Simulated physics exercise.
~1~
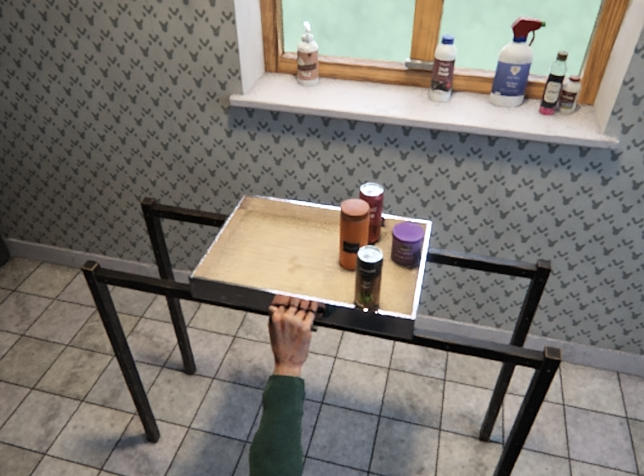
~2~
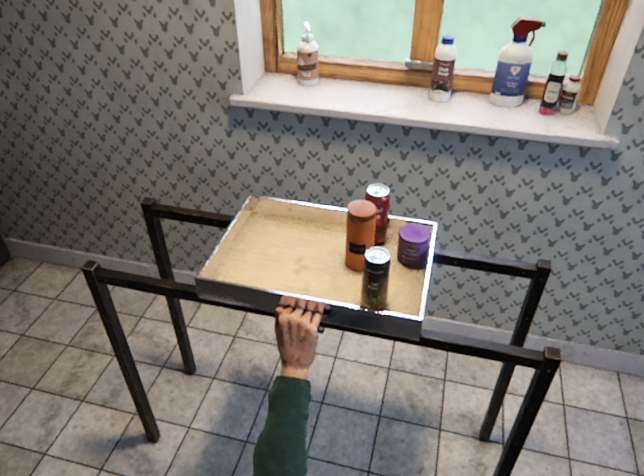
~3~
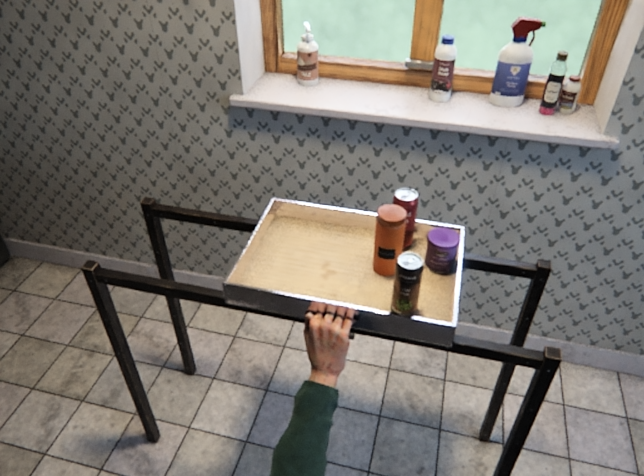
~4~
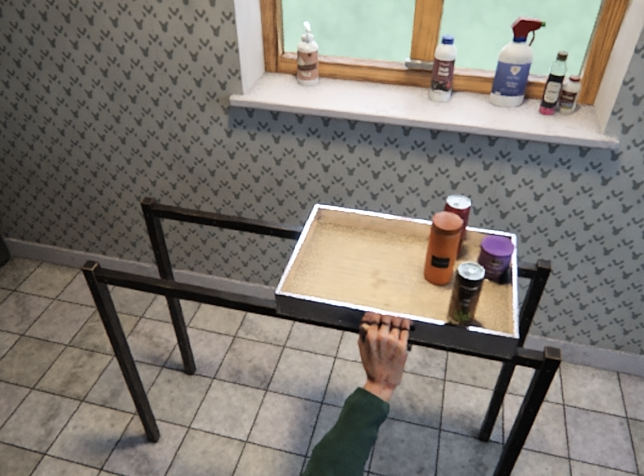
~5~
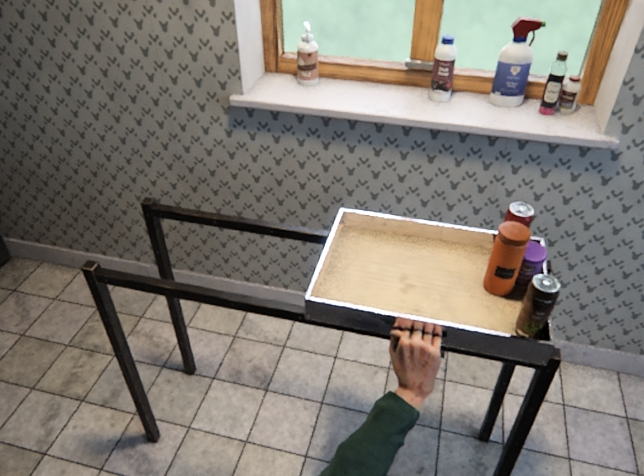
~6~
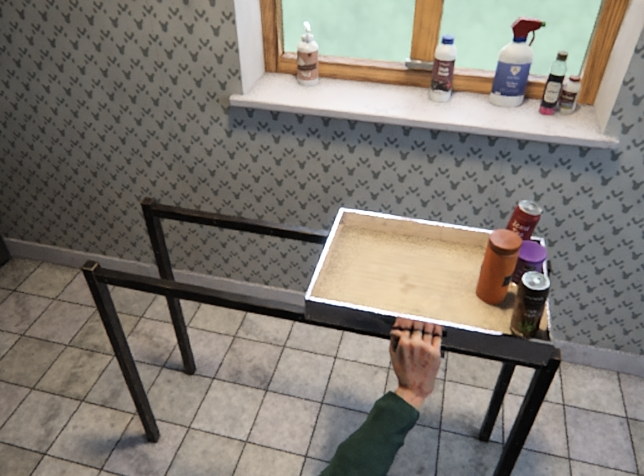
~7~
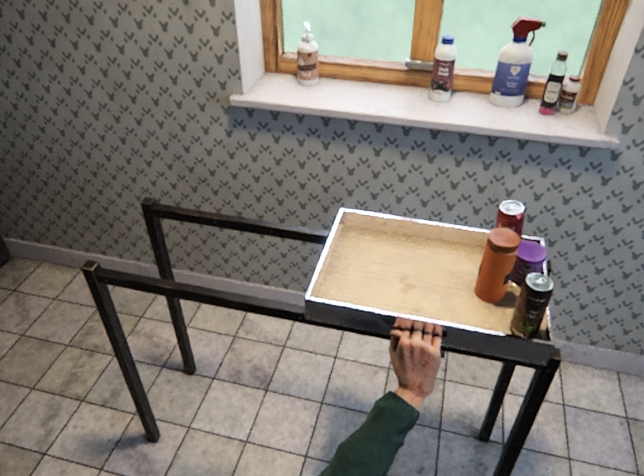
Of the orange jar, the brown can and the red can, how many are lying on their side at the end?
None of them are. The orange jar, the brown can and the red can all end standing upright on the tray.
Hand sliding a tray of cans and jars right along a black frame until it stops, the containers shifting but staying upright.
